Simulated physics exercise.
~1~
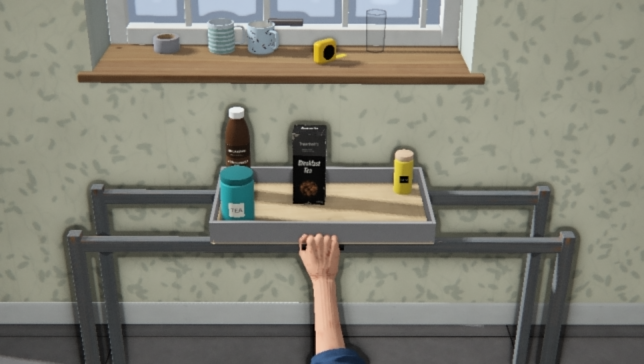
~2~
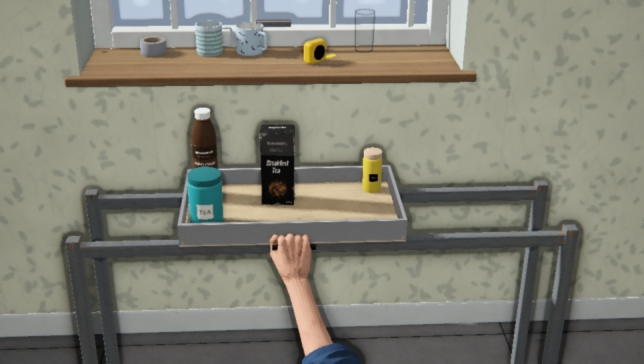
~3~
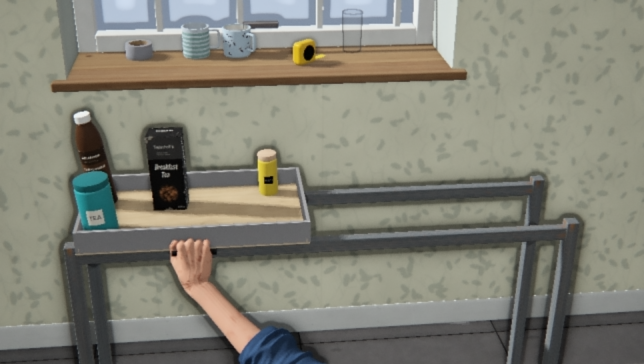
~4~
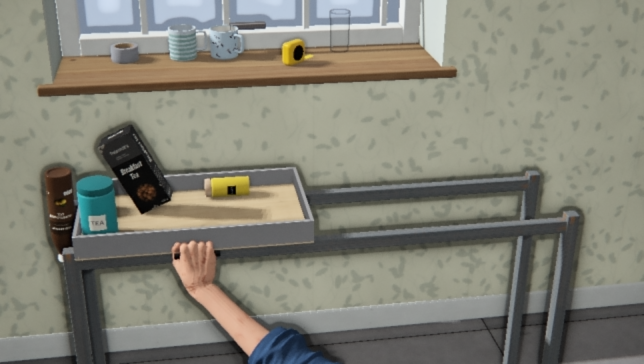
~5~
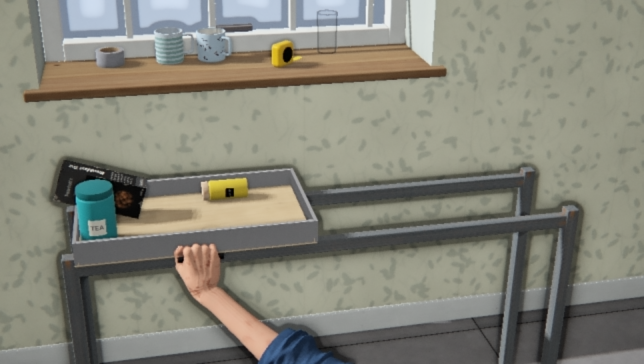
Below a windowsill, a hand slides a railed tray holding a brown bottle, black carton, yellow shaker and turquoise jar left along a metal frame until it stops; the bottle tips off the left side, the shaker and carton topple, and the jar stays upright.
